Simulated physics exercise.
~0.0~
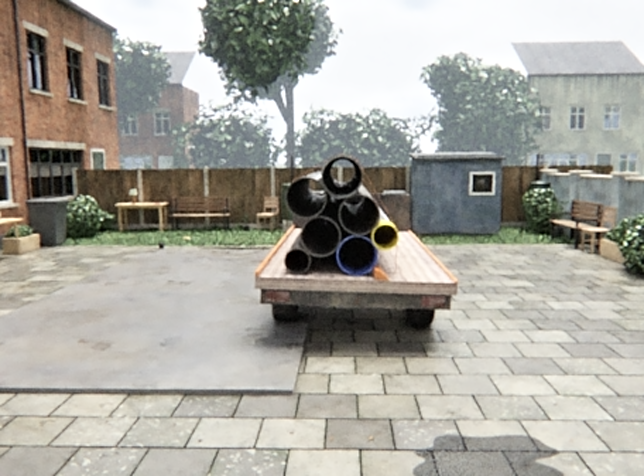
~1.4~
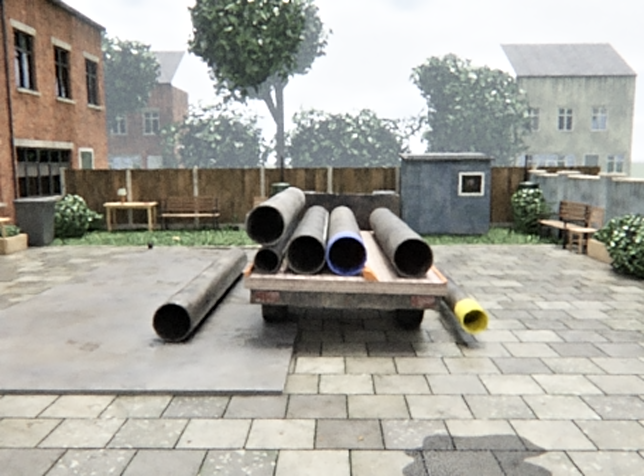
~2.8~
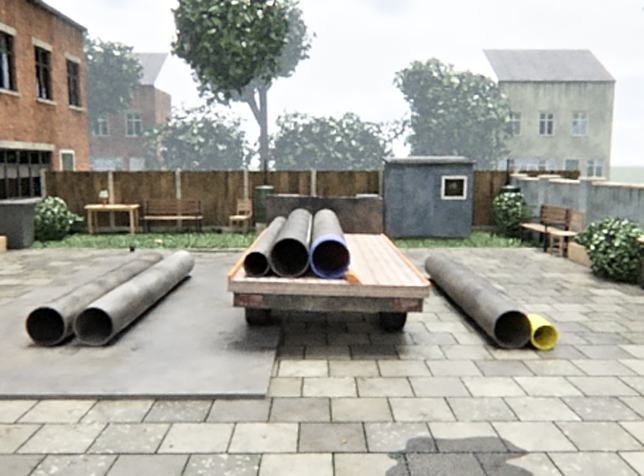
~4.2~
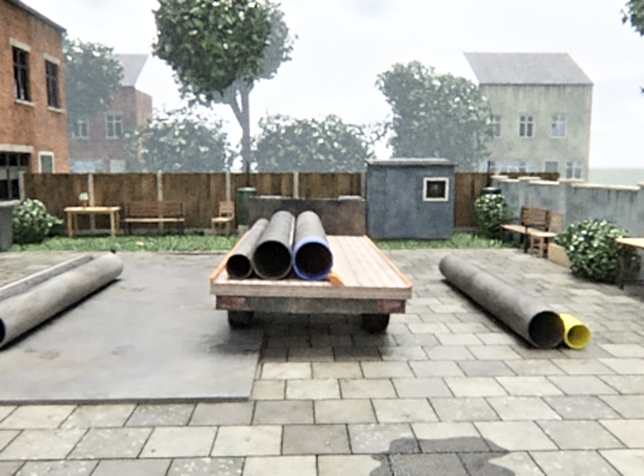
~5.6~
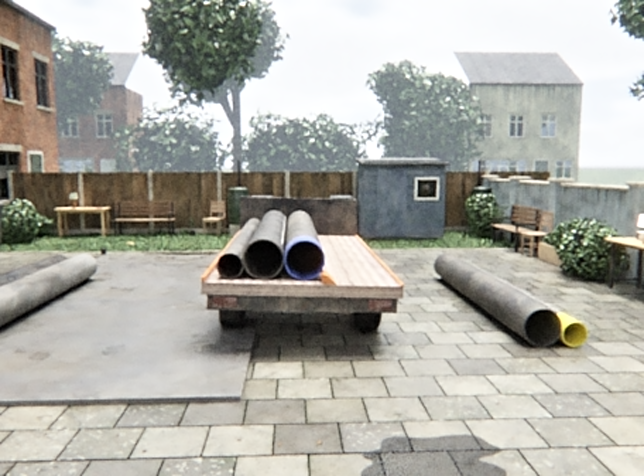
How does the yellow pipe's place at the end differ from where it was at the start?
At the start the yellow pipe is in the stack on the trailer's deck, but at the end it lies on the paving to the right of the trailer, beside a dark pipe.
